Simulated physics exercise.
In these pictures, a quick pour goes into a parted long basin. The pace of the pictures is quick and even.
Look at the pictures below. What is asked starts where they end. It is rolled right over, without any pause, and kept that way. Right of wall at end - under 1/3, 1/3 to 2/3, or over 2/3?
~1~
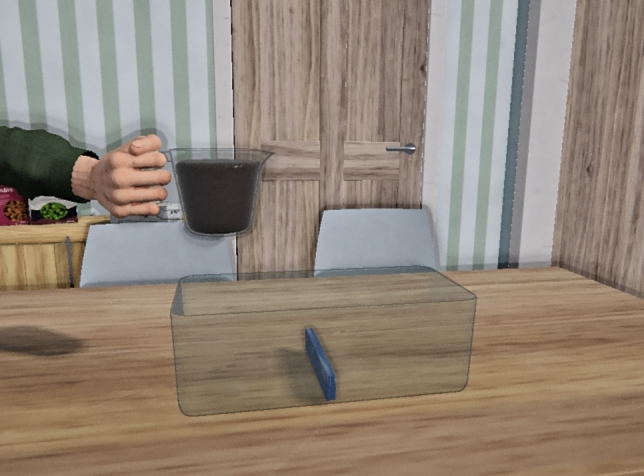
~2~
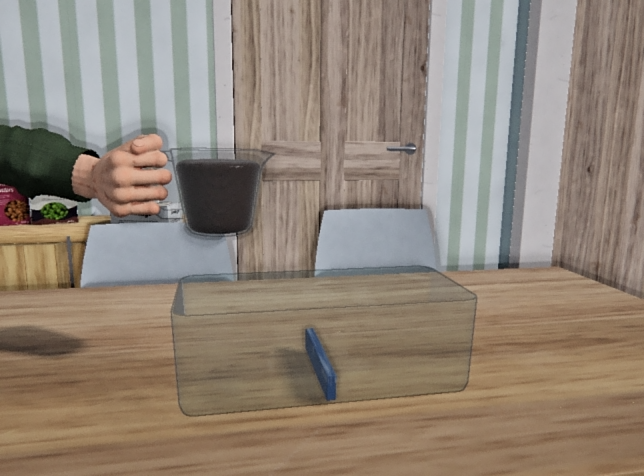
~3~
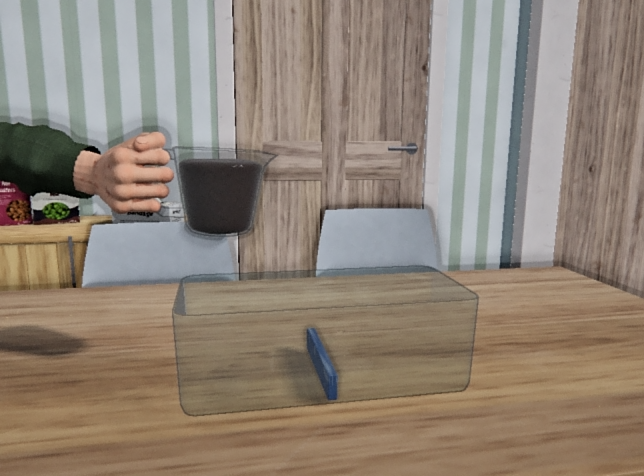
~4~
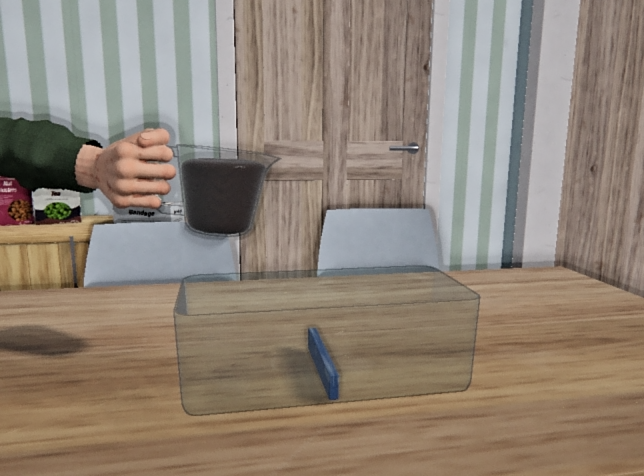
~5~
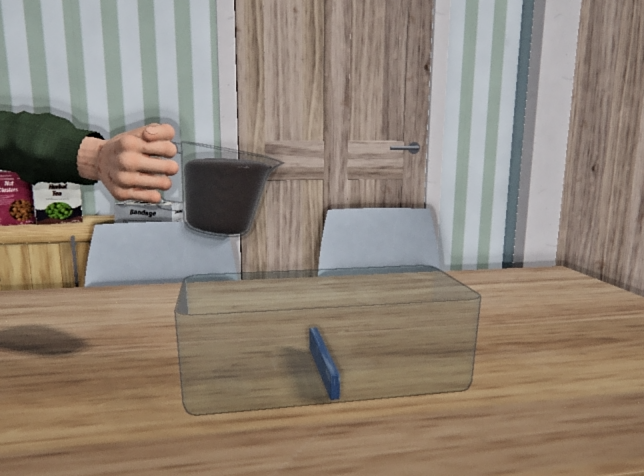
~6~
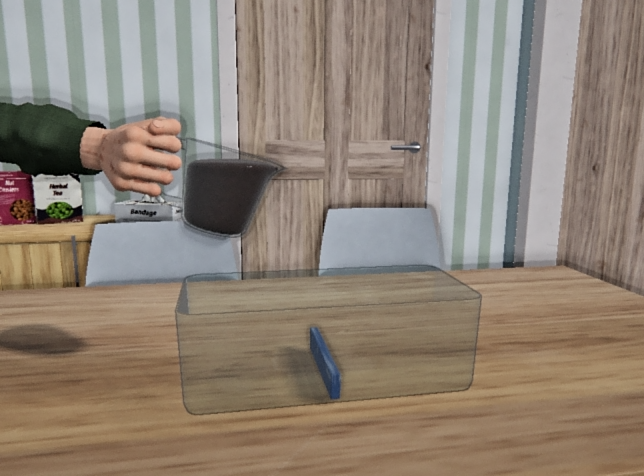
Sits mid-range.
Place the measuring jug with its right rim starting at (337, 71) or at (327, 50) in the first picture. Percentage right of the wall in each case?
The first gives 85 %, the second 85 %.
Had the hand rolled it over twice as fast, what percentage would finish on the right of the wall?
Near 35 parts in a hundred.
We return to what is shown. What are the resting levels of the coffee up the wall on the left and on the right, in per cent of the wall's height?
Once still, it is 20 % on the left and 30 % on the right.
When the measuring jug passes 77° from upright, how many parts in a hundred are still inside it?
It still holds around 55 per cent there.
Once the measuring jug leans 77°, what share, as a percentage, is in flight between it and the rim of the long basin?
Near 25 %.
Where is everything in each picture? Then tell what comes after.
Tilt 0°; pouring edge (275, 152); surface from (175, 162) to (260, 162); the long basin's rim runs from (176, 296) to (452, 282); the wall's top is at (319, 351), in the first frame.
Tilt 1°; pouring edge (276, 152); surface from (176, 162) to (261, 162), in the second frame.
Tilt 3°; pouring edge (279, 154); surface from (178, 162) to (263, 163), in the third frame.
Tilt 6°; pouring edge (282, 157); surface from (181, 162) to (266, 164), in the fourth frame.
Tilt 10°; pouring edge (285, 162); surface from (185, 162) to (271, 164), in the fifth frame.
Tilt 15°; pouring edge (288, 167); surface from (188, 163) to (277, 165), in the sixth frame.
A moment on, the measuring jug is tipped on its side and 56 per cent is still to pour, 2 is left of the wall and 17 right of it.
Next, the measuring jug is tipped right over and 4 per cent is still to pour, 37 is left of the wall and 54 right of it.
Then the measuring jug is tipped right over and 0 per cent is still to pour, 44 is left of the wall and 55 right of it.
Later the measuring jug is tipped right over and 0 per cent is still to pour, 44 is left of the wall and 55 right of it.
In the end 44 per cent lies left of the wall, 55 right of it and 1 outside.
